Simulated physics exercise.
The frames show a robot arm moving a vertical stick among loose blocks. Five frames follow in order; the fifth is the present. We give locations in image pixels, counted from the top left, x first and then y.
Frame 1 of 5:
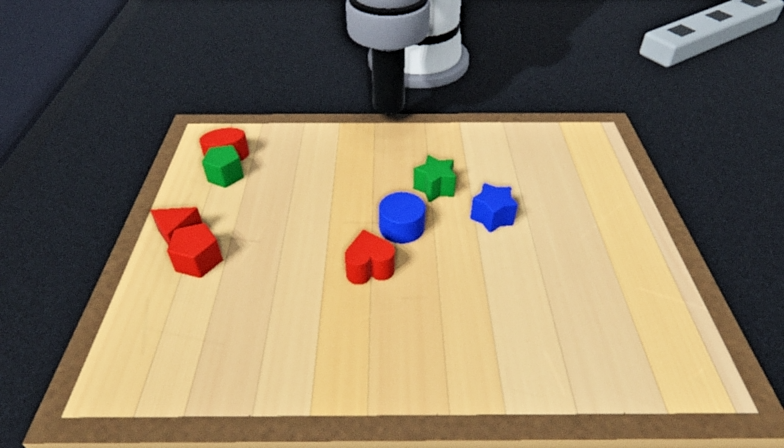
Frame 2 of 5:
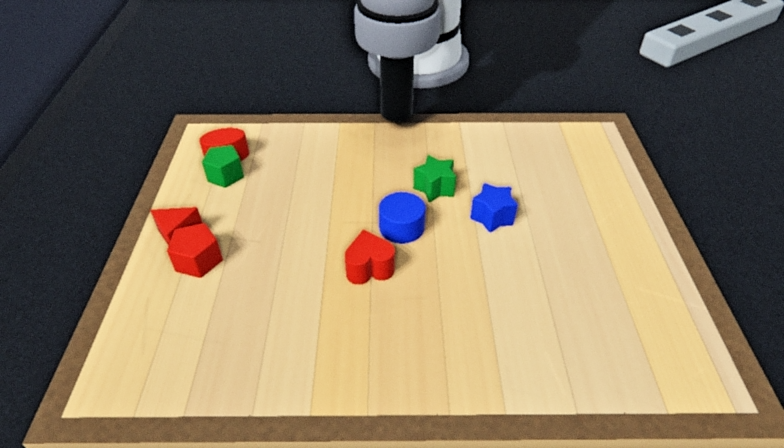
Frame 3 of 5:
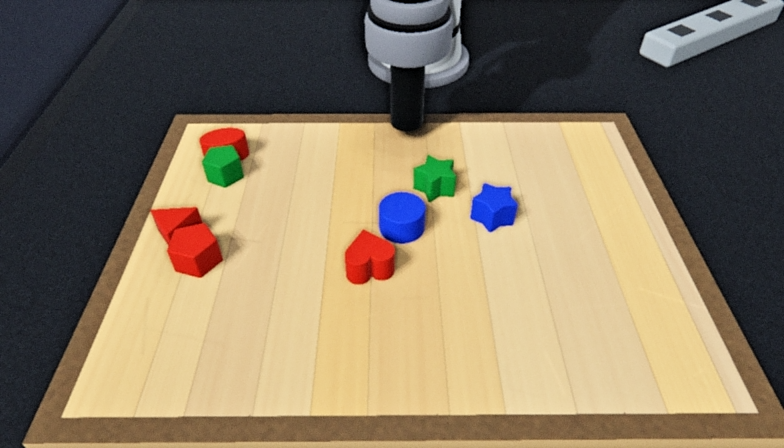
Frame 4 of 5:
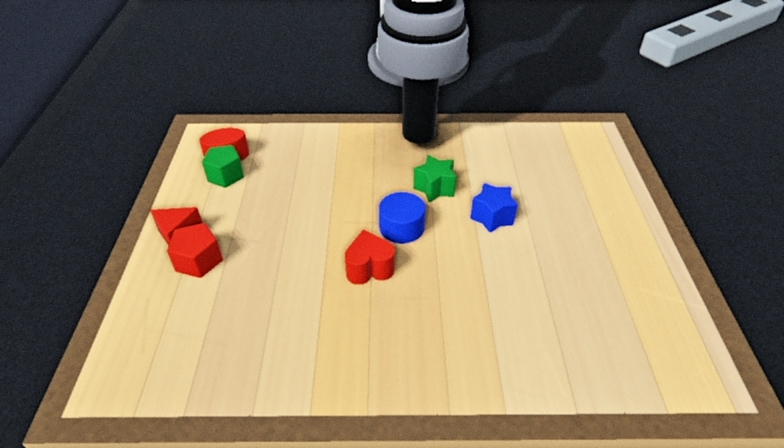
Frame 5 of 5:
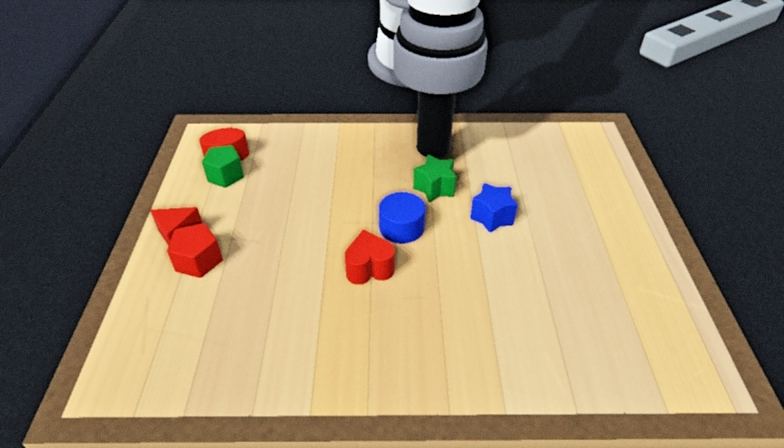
On a wooden board with a brown border, red, green and blue blocks sit scattered while a robot arm holds a dark vertical stick near the far edge. The stick moves a short way toward the viewer and slightly right, ending just behind the green star, as the blocks stay still.
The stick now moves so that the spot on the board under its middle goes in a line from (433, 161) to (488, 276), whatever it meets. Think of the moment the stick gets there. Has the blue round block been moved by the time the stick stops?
My answer is yes.
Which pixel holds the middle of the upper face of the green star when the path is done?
Near (438, 224).
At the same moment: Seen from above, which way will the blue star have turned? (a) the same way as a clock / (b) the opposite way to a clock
I'll go with b - the opposite way to a clock.
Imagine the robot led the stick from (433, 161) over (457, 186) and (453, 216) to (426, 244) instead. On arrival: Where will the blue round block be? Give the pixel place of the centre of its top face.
It comes to (352, 216).
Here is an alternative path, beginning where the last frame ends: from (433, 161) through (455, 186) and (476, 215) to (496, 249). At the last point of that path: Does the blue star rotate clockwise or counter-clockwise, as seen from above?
My answer: Anticlockwise.
What follows on the original path. One third of the way, stick (450, 182); green star (439, 194).
Two thirds of the way, stick (469, 220); blue round block (394, 212); green star (436, 219), turned 55° clockwise; blue star (504, 203), turned 45° anticlockwise.
At the end, stick (491, 263); blue round block (394, 212); green star (438, 224), turned 70° clockwise; blue star (505, 203), turned 55° anticlockwise.
